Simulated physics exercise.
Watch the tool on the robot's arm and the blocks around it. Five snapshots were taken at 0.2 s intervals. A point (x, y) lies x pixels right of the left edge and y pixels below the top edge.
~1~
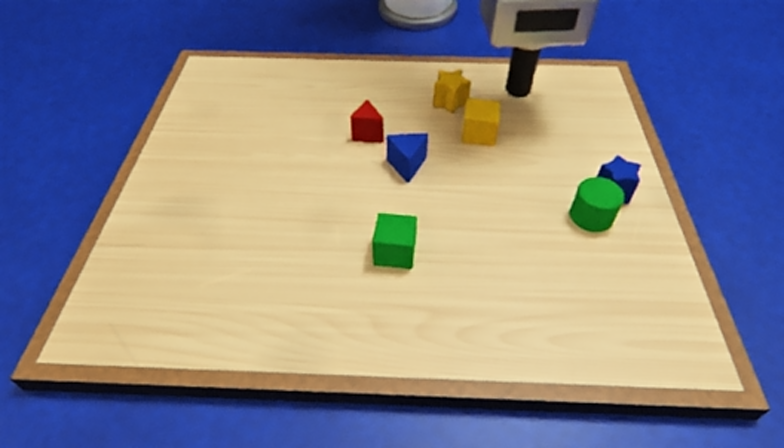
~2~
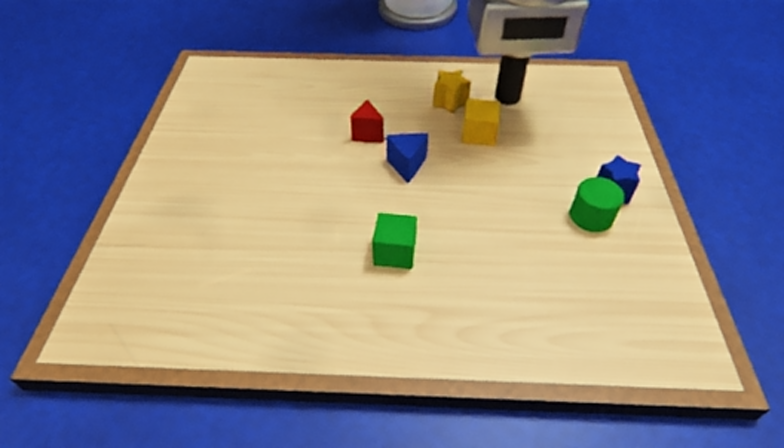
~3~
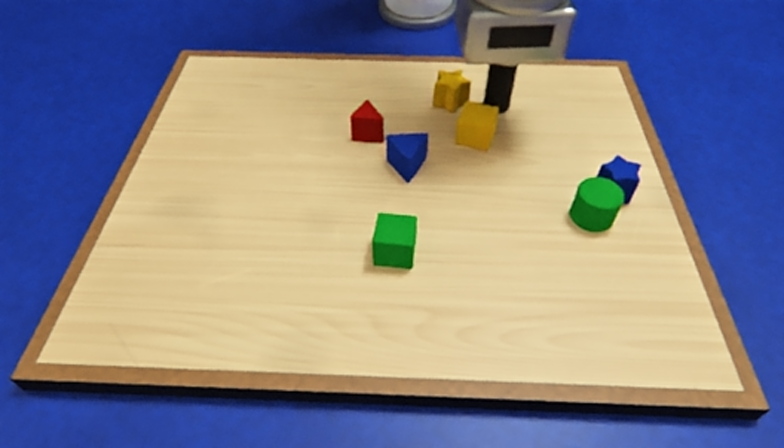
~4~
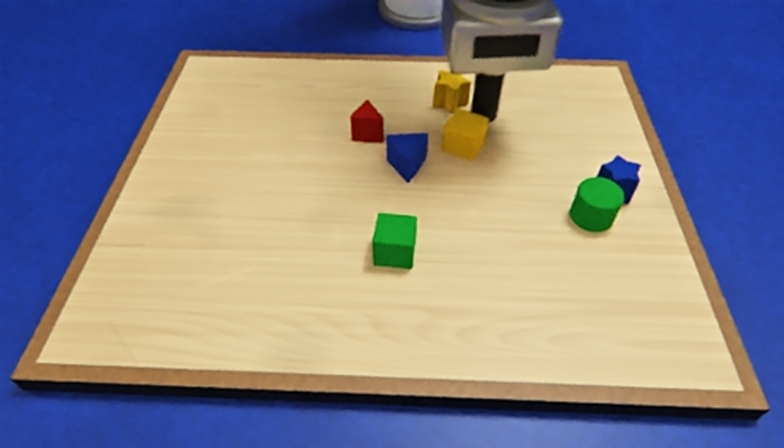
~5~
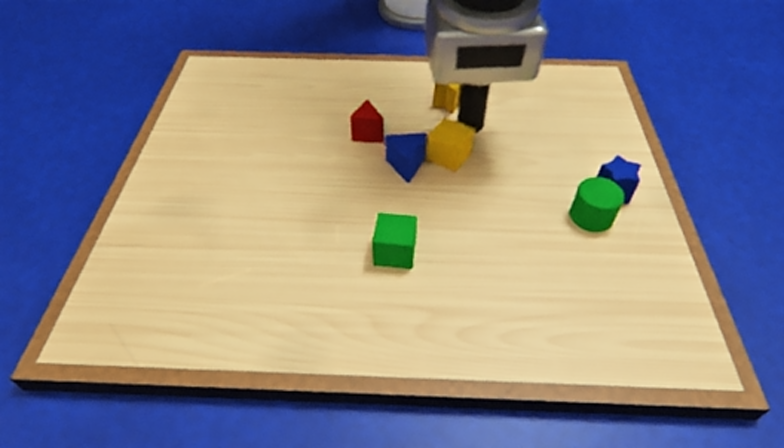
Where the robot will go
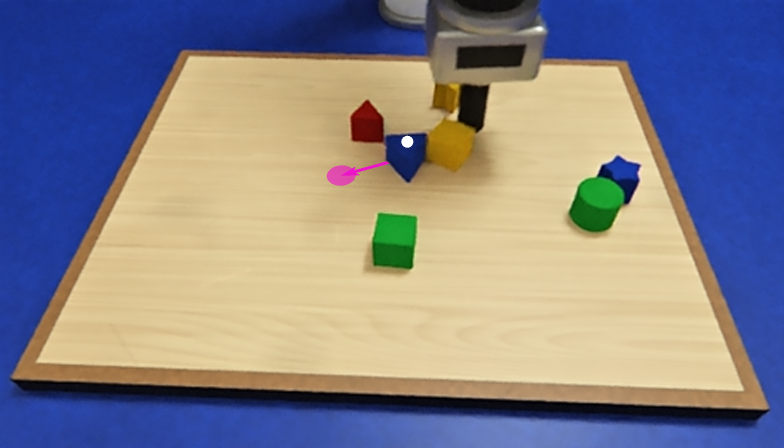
The robot arm moves left and pushes the yellow square block toward the blue triangular block.
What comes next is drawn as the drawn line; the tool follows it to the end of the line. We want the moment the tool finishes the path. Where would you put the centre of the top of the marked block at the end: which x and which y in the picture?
The answer is (350, 169).
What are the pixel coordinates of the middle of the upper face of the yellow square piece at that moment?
It will end up at (427, 152).
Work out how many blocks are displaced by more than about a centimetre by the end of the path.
The push will move two blocks.
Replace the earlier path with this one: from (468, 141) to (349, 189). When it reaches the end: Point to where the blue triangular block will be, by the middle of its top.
I'd place it at (317, 164), taking the centre of its top.
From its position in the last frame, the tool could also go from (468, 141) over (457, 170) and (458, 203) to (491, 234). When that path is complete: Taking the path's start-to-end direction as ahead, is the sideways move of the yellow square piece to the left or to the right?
Taking start-to-end as forward, the block's sideways shift goes to the right.
The line goes from (468, 141) to (341, 175); the dot is on the blue triangular block.
The first path, step by step. One third of the way, tool (427, 136); blue triangular block (400, 143), turned 20° anticlockwise; yellow square piece (431, 149), turned 30° anticlockwise.
Two thirds of the way, tool (384, 147); blue triangular block (371, 156), turned 90° anticlockwise; yellow square piece (427, 152), turned 50° anticlockwise.
At the end, tool (340, 159); red triangular block unmoved; blue triangular block (350, 169), turned 135° anticlockwise; yellow square piece (427, 152), turned 50° anticlockwise.
